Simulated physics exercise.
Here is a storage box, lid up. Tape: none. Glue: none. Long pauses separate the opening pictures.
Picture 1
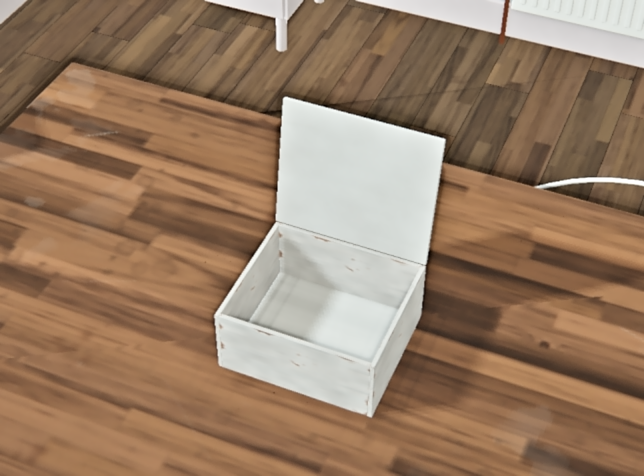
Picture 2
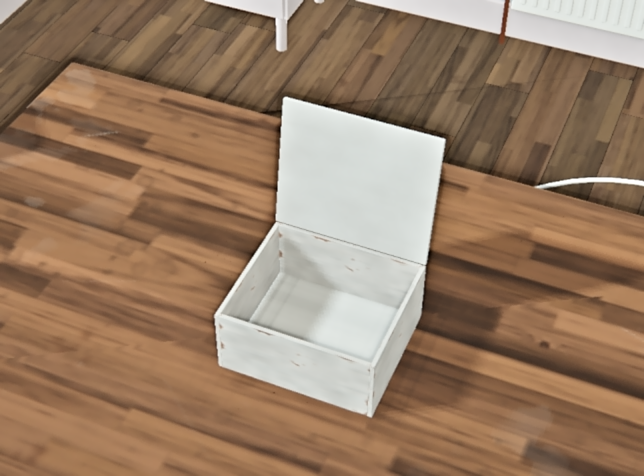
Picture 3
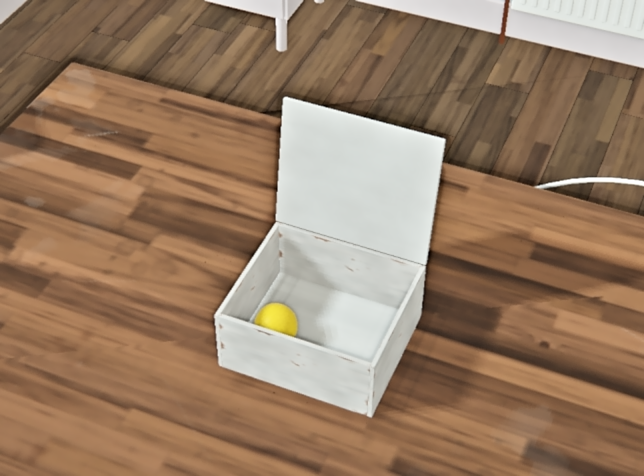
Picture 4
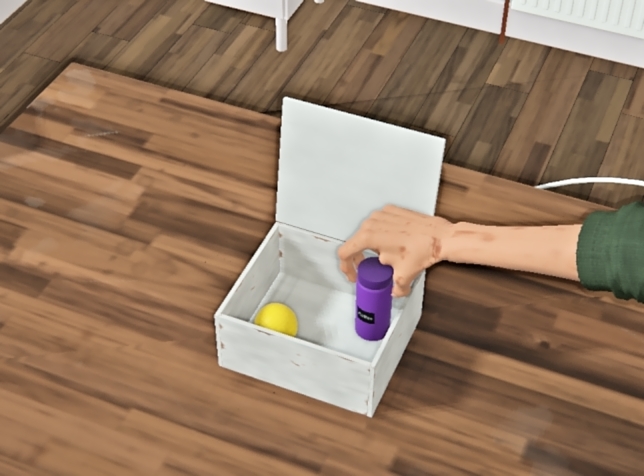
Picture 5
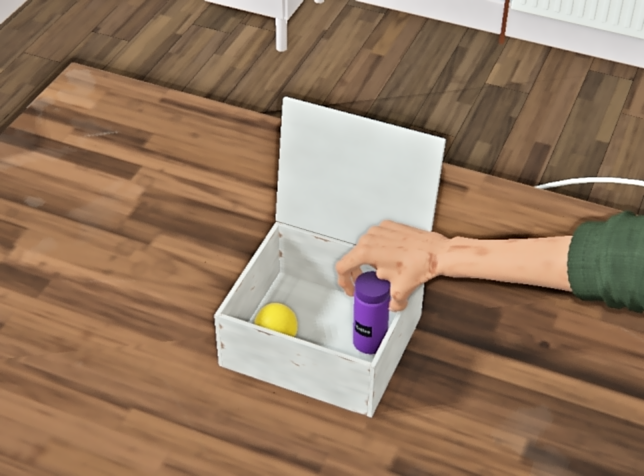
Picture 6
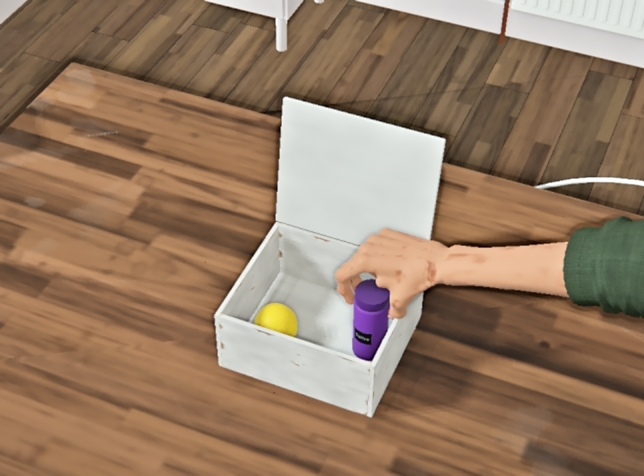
Yellow ball appearing in an open white box on a wooden surface, then a hand lowering a purple container inside at right.
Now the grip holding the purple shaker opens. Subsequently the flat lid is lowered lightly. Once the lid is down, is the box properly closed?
The lid is going to stop short.
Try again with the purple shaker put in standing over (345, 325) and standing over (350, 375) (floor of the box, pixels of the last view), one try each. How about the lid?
Trial 1: Lid propped open. Trial 2: Lid propped open.
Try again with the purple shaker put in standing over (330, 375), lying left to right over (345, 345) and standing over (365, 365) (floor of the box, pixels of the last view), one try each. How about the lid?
With the first placement the lid remains open; with the second, it ends up closed; with the third, it remains open.
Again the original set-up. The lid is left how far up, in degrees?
I'd put it at roughly 16°.
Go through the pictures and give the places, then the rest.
The last thing is not in view yet, in the first frame.
The last thing is not in view yet, in the second frame.
The last thing is not in view yet, in the third frame.
Still above its spot; purple shaker (374, 299), in the fourth frame.
Still above its spot; purple shaker (371, 313), in the fifth frame.
Put in, still held; purple shaker (371, 321), in the sixth frame.
Then, 1.20 s on from there, lid starting down.
Then, 1.60 s on from there, lid 57° above the rim.
Then, 1.90 s on from there, lid 26° above the rim.
In the end, lid 16° above the rim; both unmoved. At the end, from the last picture's camera, purple shaker near (371, 321).
